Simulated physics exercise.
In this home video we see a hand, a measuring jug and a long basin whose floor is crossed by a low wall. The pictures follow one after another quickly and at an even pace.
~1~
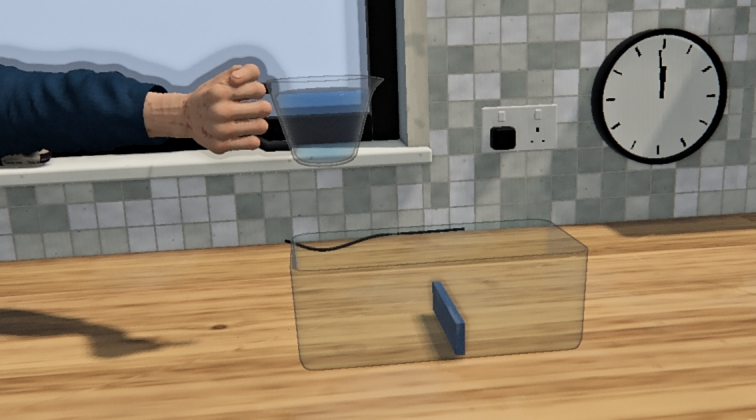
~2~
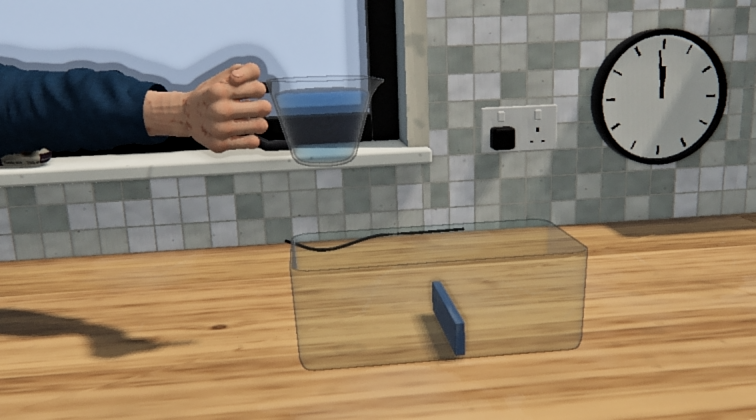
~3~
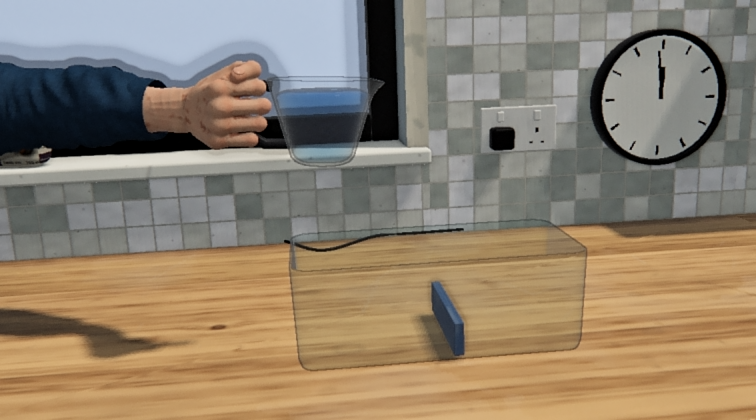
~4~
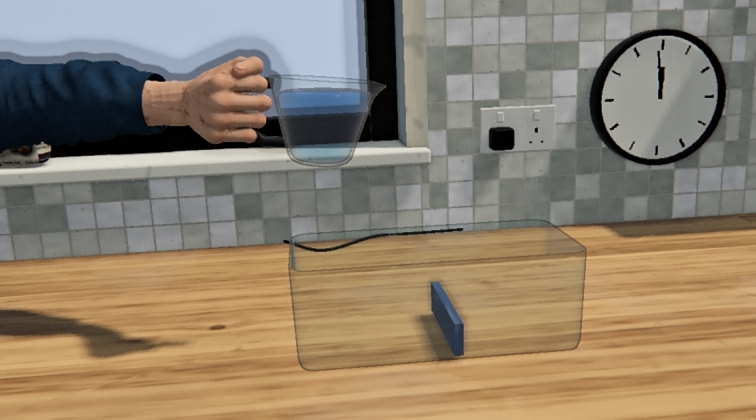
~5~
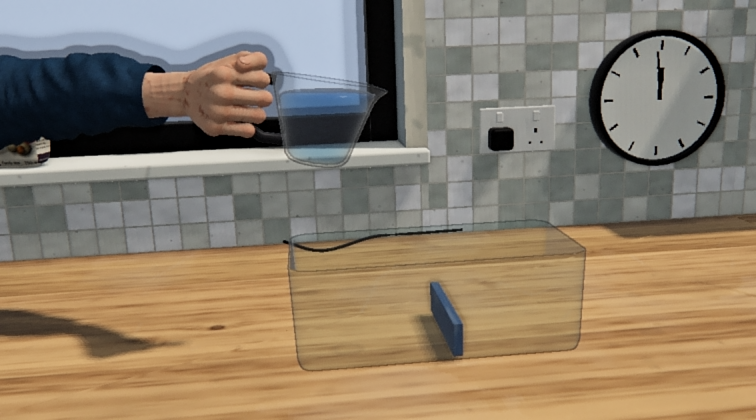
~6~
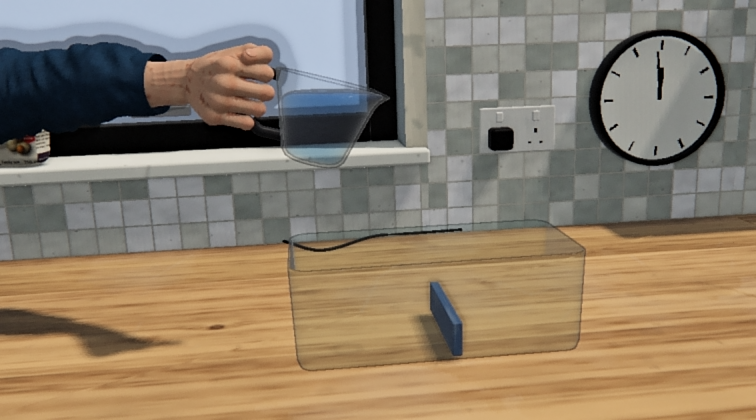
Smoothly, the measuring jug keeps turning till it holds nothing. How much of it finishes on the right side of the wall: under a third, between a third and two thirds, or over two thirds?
Once it settles, the part right of the wall is a third to two thirds, I'd say.
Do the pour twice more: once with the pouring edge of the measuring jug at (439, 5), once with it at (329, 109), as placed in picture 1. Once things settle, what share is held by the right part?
First try: Near 90 percent; second try: Near 5 percent.
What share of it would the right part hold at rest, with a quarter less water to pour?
Roughly 20 %.
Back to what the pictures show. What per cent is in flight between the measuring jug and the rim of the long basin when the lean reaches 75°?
Share: Approx. 30 %.
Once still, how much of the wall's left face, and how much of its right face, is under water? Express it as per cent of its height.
About 30 left, about 20 right.
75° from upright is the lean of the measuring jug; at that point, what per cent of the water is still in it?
Remaining fraction: Approx. 50 %.
A moment on, the measuring jug is tipped on its side and 50 per cent is still to pour, 4 is left of the wall and 15 right of it.
Next, the measuring jug is tipped right over and 2 per cent is still to pour, 50 is left of the wall and 41 right of it.
Then the measuring jug is tipped right over and 0 per cent is still to pour, 56 is left of the wall and 43 right of it.
Later the measuring jug is tipped right over and 0 per cent is still to pour, 56 is left of the wall and 42 right of it.
Finally, 56 per cent lies left of the wall, 42 right of it and 1 outside.
